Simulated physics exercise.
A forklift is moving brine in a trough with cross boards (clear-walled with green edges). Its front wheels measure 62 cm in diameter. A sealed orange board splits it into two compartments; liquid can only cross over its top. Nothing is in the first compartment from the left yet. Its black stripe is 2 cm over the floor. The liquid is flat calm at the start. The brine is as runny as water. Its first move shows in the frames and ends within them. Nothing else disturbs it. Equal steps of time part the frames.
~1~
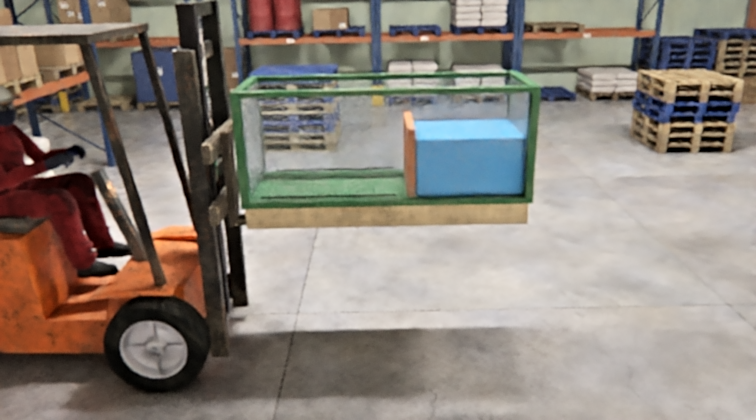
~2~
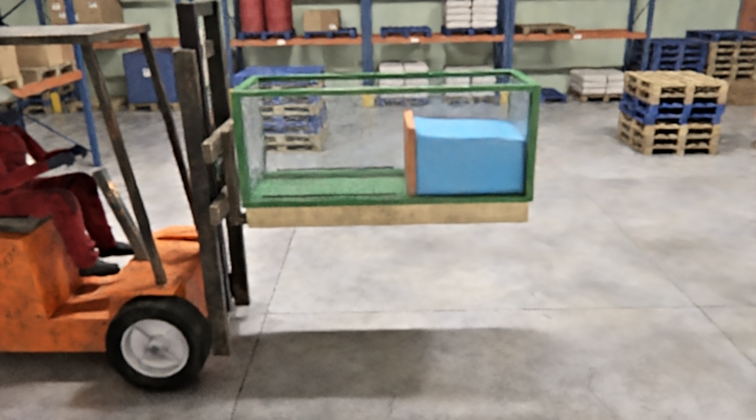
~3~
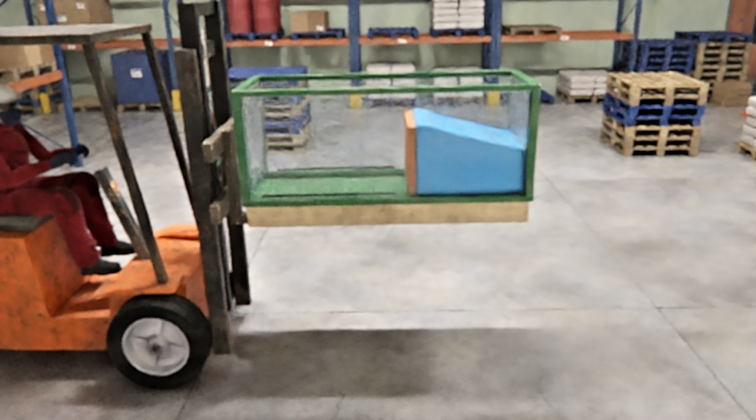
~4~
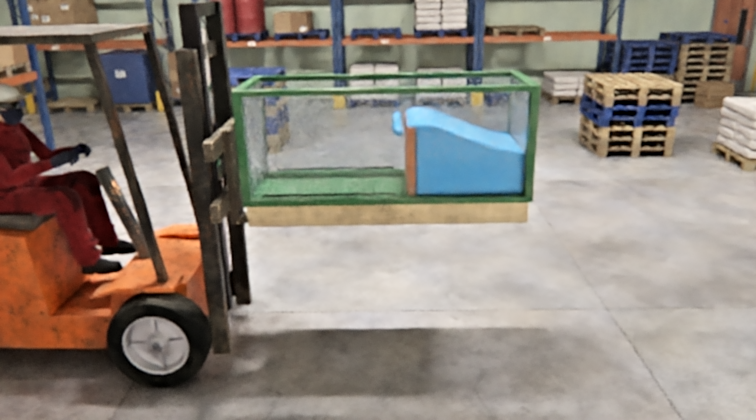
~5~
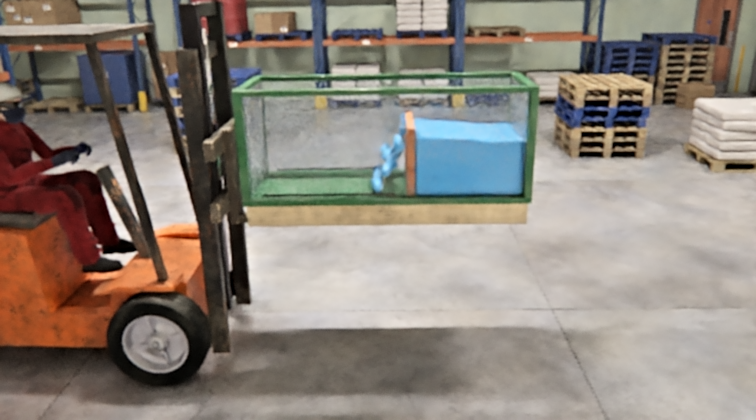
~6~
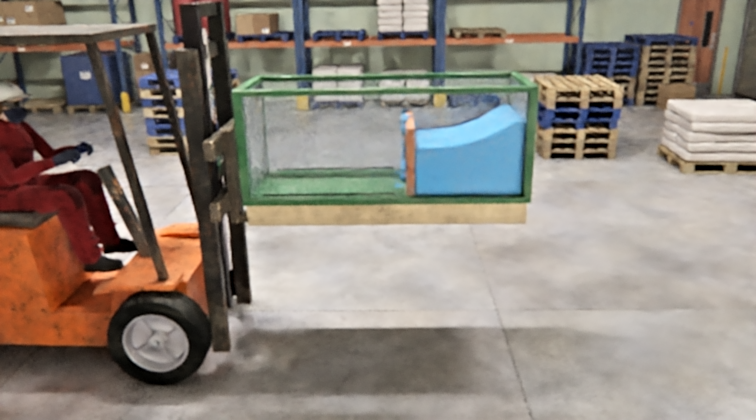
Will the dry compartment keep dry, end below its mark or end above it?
At rest it is under the line.
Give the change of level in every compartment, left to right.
From the left: 1 up, 1 down.
Then, 0.30 s after the last picture, left to right it is 0, 35 cm deep.
Then, 0.80 s after the last picture, left to right it is 0, 35 cm deep.
Then, 1.20 s after the last picture, left to right it is 0, 35 cm deep.
Then, 2.98 s after the last picture, left to right it is 1, 35 cm deep.
